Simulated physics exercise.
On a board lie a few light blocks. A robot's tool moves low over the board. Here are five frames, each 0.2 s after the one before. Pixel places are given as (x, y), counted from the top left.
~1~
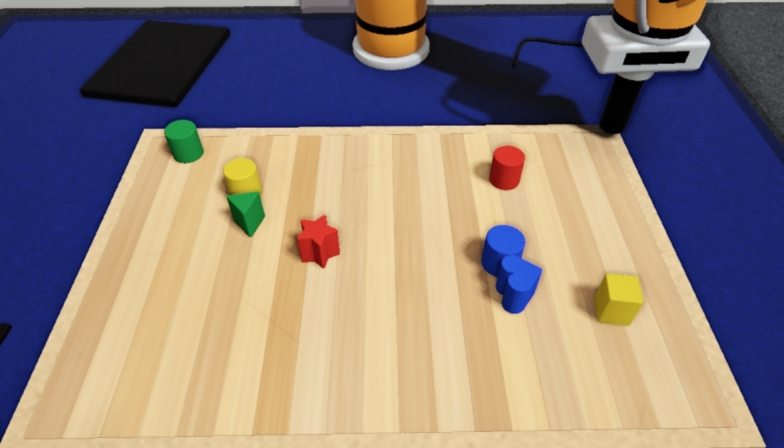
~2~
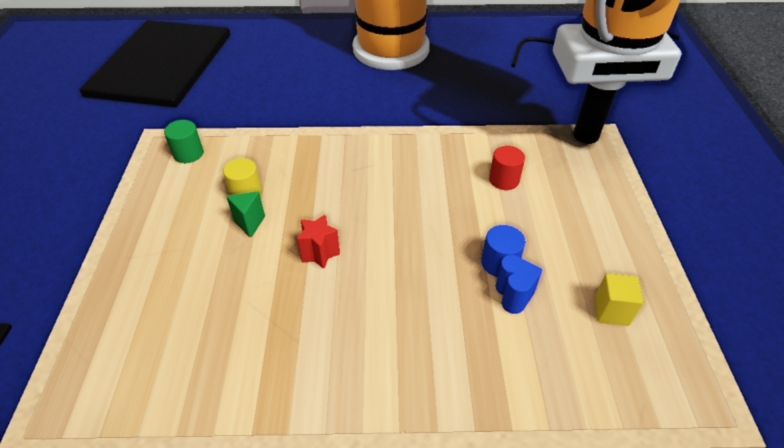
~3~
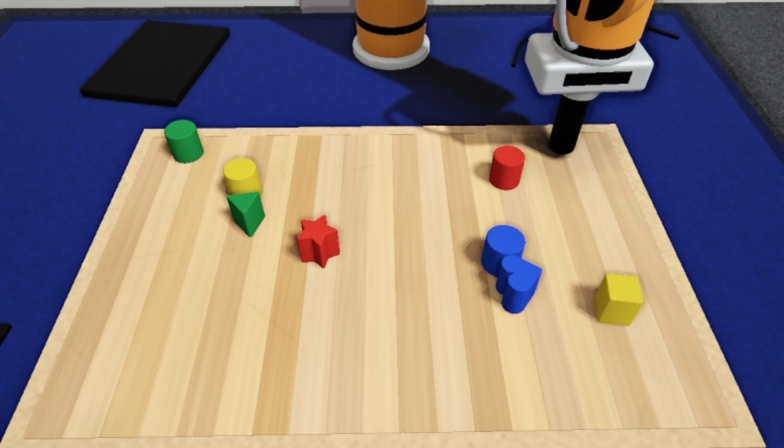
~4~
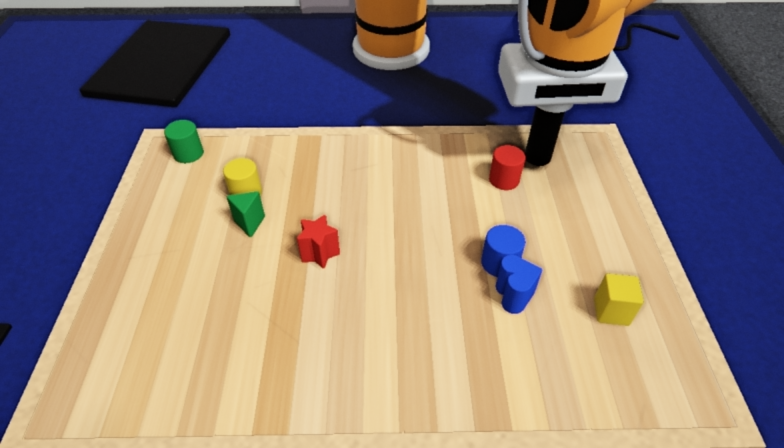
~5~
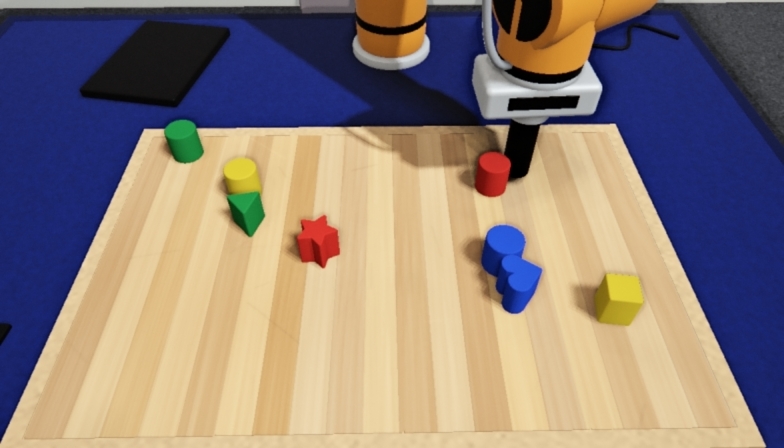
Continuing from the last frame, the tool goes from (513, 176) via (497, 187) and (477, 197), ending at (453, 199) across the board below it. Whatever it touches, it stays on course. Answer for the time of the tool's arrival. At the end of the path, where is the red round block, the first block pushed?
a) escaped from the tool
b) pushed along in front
b - pushed along in front.
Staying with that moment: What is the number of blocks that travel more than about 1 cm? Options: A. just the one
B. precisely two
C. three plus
(A)
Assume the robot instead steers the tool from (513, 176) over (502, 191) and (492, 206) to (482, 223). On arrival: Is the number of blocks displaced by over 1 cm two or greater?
In short: No.
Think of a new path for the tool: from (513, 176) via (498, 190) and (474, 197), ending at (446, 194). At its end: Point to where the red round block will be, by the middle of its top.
Just about (424, 181).
What follows on the original path. Halfway along, tool (489, 186); red round block (464, 175).
At the end, tool (453, 192); red round block (427, 183).
